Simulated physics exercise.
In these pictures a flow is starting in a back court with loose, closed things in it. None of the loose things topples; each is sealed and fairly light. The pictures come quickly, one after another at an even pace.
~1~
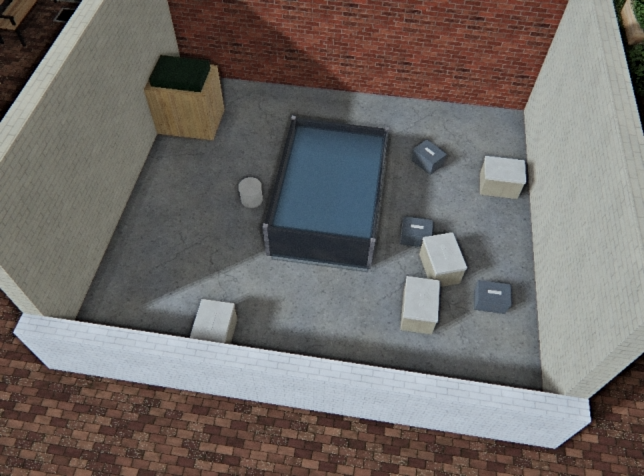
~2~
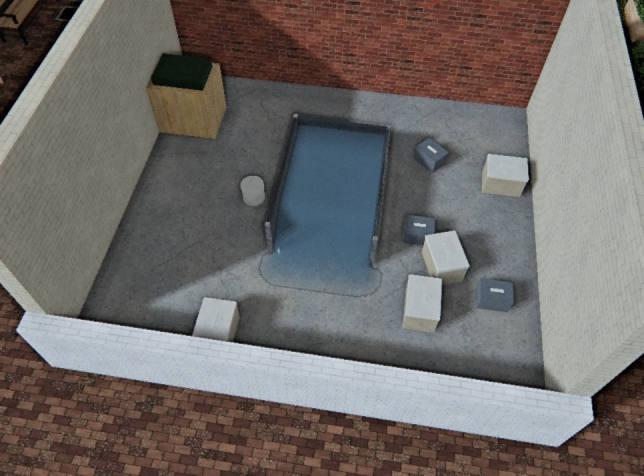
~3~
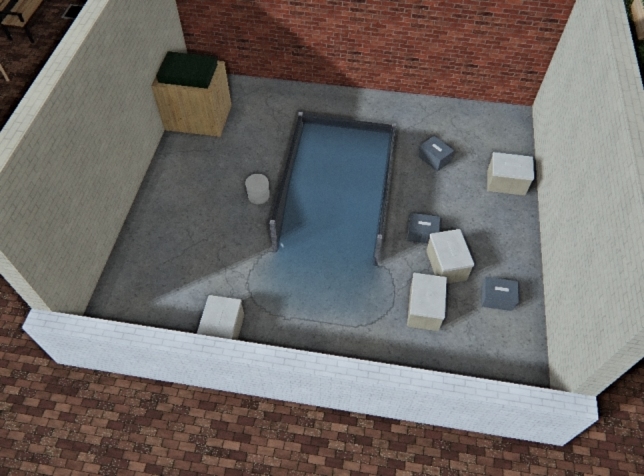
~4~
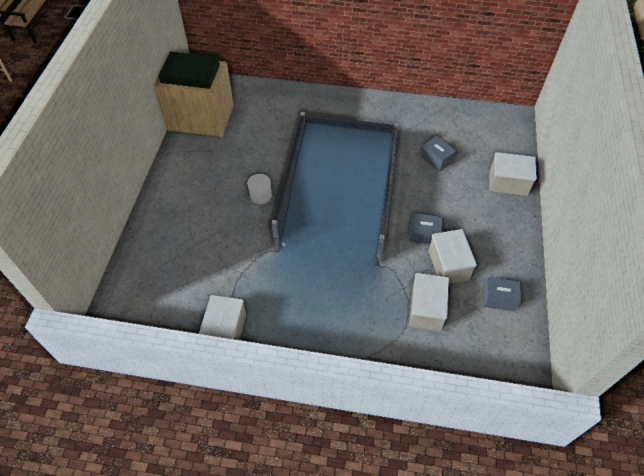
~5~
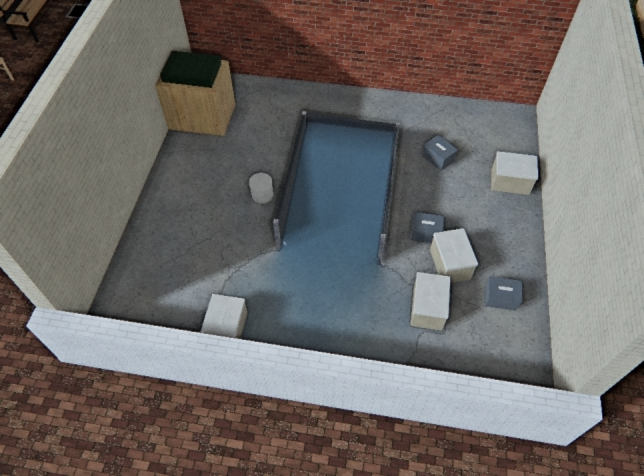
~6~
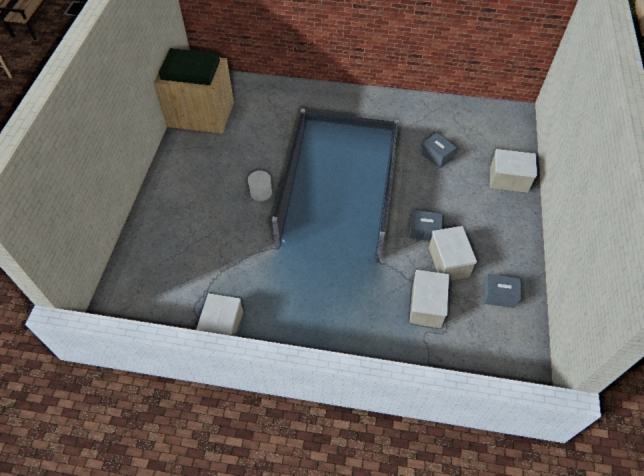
Walled back court with scattered boxes, water pouring from a tank's open front and spreading across the floor, the boxes staying put.
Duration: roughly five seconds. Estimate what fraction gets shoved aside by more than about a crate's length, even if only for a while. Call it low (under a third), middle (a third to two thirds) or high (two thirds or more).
Middle.
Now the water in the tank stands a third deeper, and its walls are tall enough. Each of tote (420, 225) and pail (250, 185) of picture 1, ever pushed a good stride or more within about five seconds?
Each in sequence - never got there, never got there.
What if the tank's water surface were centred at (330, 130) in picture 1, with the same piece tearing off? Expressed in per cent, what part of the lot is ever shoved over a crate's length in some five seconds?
About 50 %.
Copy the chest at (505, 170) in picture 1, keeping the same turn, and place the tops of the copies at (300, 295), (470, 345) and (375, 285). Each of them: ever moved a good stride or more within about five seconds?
First driven off, second driven off, third driven off.
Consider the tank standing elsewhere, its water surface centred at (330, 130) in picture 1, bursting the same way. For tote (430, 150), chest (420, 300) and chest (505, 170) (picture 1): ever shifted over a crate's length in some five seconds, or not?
Short of it, covered the distance, covered the distance.
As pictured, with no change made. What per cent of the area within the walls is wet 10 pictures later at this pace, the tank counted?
Roughly 35 %.
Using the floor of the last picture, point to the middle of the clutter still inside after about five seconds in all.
About (406, 183).
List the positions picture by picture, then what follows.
The first picture shows a chest at (212, 322), on the bottom; a chest at (445, 252) rests on the ground; 0 of 8 have shifted.
The second picture shows a chest at (215, 320), on the bottom; a chest at (447, 250), on the bottom; 0 of 8 have shifted.
The third picture shows a chest at (219, 318) rests on the ground; a chest at (452, 249) rests on the ground; 0 of 8 have shifted.
The fourth picture shows a chest at (221, 318), on the bottom; a chest at (454, 249) rests on the ground; 0 of 8 have shifted.
The fifth picture shows a chest at (223, 317) rests on the ground; a chest at (456, 248) rests on the ground; 0 of 8 have shifted.
The sixth picture shows a chest at (218, 317) rests on the ground, close to its start; a chest at (455, 246), on the bottom; 0 of 8 have shifted.
A moment on, 0 of 8 are well off their spots; 0 afloat.
Next, 1 of 8 are well off their spots; 1 afloat.
Later, 3 of 8 are well off their spots; 1 afloat.
In the end, 4 of 8 are well off their spots, and 4 have been at some point; 3 afloat.
